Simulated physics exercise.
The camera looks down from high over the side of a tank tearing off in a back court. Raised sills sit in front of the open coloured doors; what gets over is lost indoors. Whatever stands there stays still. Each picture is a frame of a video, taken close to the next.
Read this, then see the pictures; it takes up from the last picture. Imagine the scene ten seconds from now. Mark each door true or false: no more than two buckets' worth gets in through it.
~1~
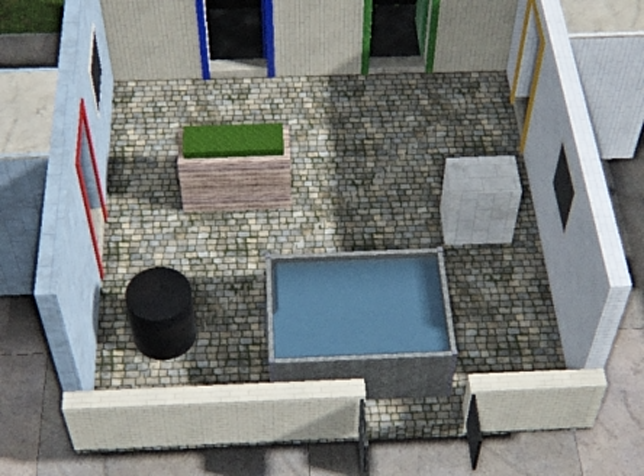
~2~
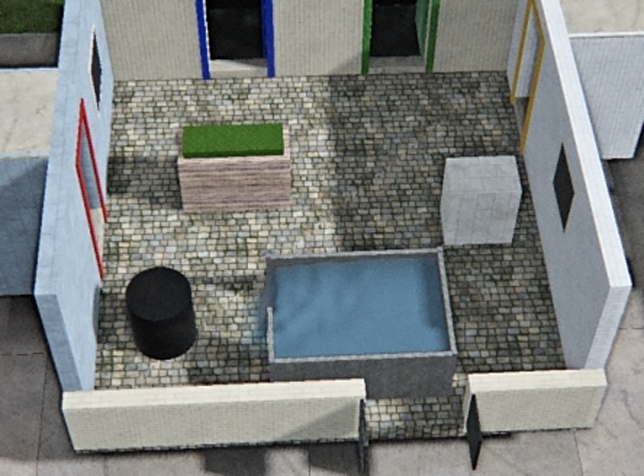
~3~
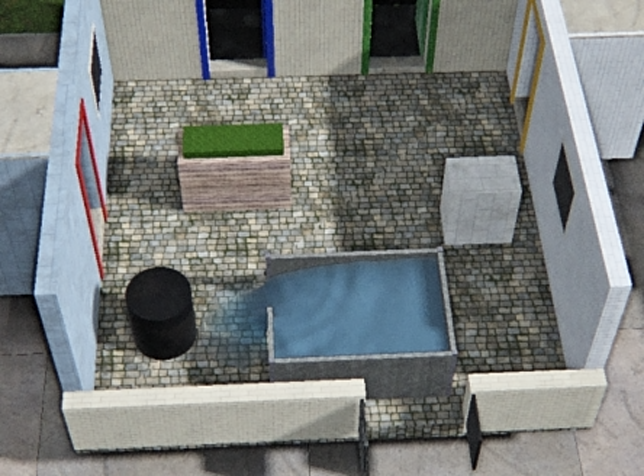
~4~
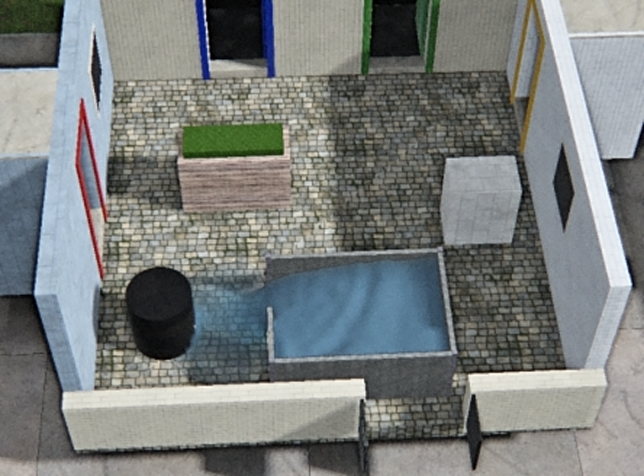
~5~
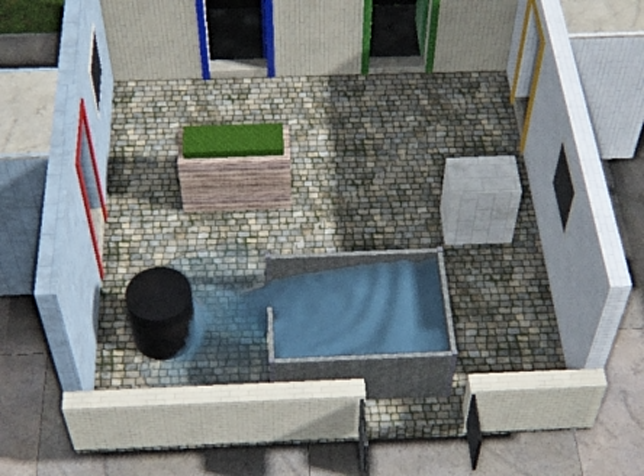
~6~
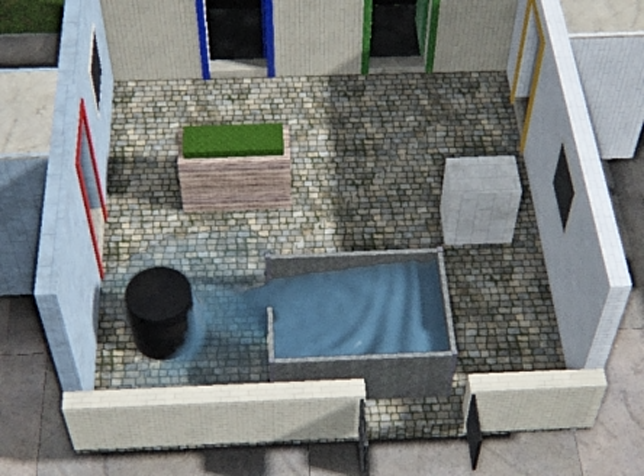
Green door: True, yellow door: True, blue door: True, red door: True.
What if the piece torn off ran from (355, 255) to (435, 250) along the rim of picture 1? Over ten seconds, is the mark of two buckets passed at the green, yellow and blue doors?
Going through them, the green one clears the cutoff, the yellow one falls below the cutoff, the blue one falls below the cutoff.
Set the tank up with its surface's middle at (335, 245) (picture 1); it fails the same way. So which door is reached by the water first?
Answer: The one in red.
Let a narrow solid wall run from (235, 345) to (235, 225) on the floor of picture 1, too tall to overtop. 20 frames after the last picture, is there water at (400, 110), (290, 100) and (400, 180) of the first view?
Results in order: Swamped / bone-dry / swamped.
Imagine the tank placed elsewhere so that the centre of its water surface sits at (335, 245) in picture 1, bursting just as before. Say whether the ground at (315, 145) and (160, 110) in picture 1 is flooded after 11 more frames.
In turn: No water, under water.
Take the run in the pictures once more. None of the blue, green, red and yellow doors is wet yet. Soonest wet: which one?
Looks like the red door.
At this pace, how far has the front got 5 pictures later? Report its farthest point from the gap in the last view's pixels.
I reckon the front has reached (110, 155) by then.
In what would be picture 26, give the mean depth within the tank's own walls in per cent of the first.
42 per cent or thereabouts.
A moment on, water covers 20 % of the floor; the green door not reached, the yellow door not reached, the blue door not reached, the red door wet at the sill, nothing in.
Next, water covers 35 % of the floor; the green door not reached, the yellow door not reached, the blue door not reached, the red door wet at the sill, nothing in.
Then, water covers 50 % of the floor; the green door not reached, the yellow door not reached, the blue door wet at the sill, nothing in, the red door wet at the sill, nothing in.
Later, water covers 90 % of the floor; the green door wet at the sill, nothing in, the yellow door wet at the sill, nothing in, the blue door under two buckets in, the red door wet at the sill, nothing in.
In the end, water covers 95 % of the floor; the green door wet at the sill, nothing in, the yellow door wet at the sill, nothing in, the blue door under two buckets in, the red door wet at the sill, nothing in.
